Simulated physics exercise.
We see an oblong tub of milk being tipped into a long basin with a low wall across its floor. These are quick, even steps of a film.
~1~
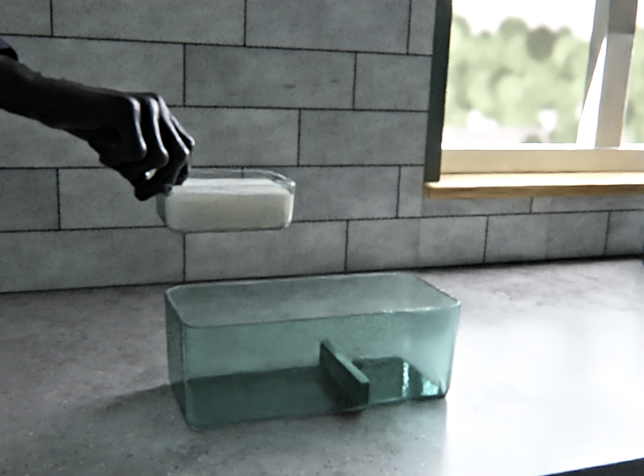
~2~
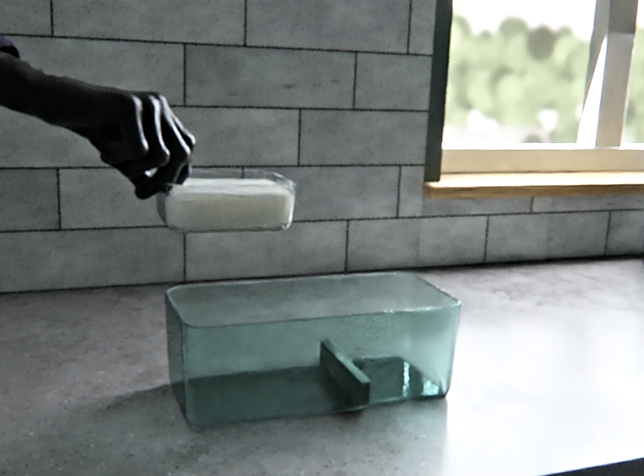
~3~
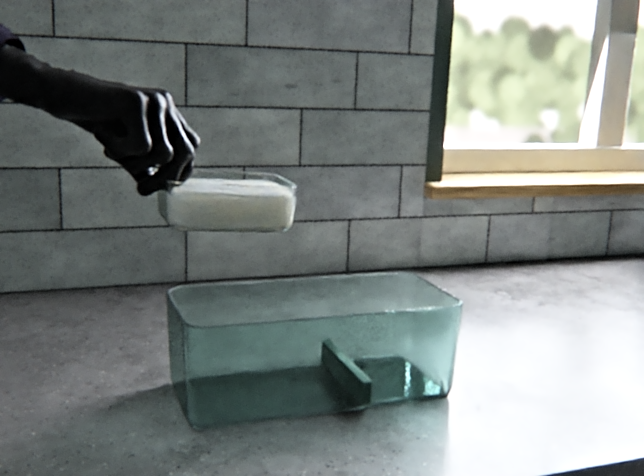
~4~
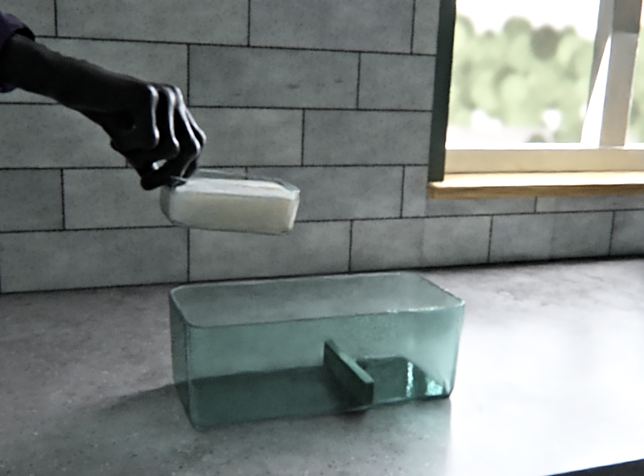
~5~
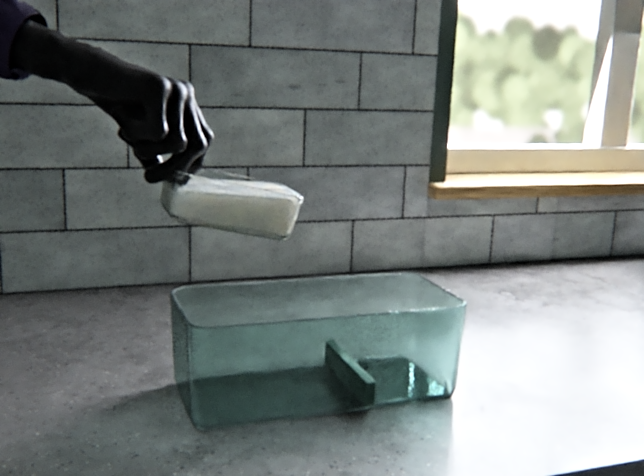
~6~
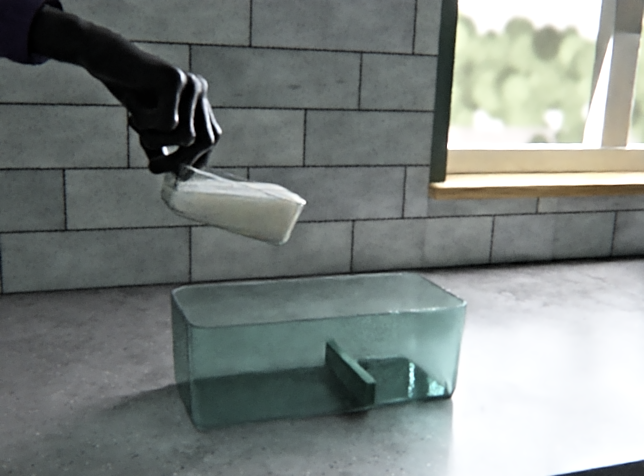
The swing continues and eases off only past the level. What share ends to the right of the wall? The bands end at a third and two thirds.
In the end less than a third is right of the wall.
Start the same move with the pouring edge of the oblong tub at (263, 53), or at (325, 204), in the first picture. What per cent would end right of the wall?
The first gives 25 %, the second 70 %.
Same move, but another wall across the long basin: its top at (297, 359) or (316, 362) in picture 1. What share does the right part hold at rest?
The first gives 80 %, the second 65 %.
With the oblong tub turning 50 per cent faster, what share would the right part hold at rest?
About 15 per cent.
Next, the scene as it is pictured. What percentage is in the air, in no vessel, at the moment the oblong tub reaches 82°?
About 25 per cent.
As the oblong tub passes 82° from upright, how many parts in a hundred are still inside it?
It comes to 10 per cent or so.
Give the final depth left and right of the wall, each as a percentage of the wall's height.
Some 40 per cent left and 20 right.
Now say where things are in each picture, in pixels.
Tilt 0°; pouring edge (284, 180); surface from (161, 187) to (280, 185); the long basin's rim runs from (174, 308) to (436, 289); the wall's top is at (343, 361), in the first picture.
Tilt 1°; pouring edge (285, 180); surface from (162, 186) to (280, 186), in the second picture.
Tilt 3°; pouring edge (287, 183); surface from (164, 186) to (282, 187), in the third picture.
Tilt 7°; pouring edge (290, 187); surface from (167, 185) to (286, 188), in the fourth picture.
Tilt 12°; pouring edge (292, 193); surface from (169, 185) to (289, 189), in the fifth picture.
Tilt 19°; pouring edge (292, 200); surface from (170, 185) to (292, 195); 3 per cent is over the edge, in the sixth picture.
A moment on, the oblong tub is tipped on its side and 12 per cent is still to pour, 47 is left of the wall and 15 right of it.
Next, the oblong tub is tipped right over and 1 per cent is still to pour, 76 is left of the wall and 20 right of it.
Then the oblong tub is tipped right over and 0 per cent is still to pour, 78 is left of the wall and 21 right of it.
Later the oblong tub is tipped right over and 0 per cent is still to pour, 77 is left of the wall and 22 right of it.
Finally, 77 per cent lies left of the wall, 22 right of it and 1 outside.
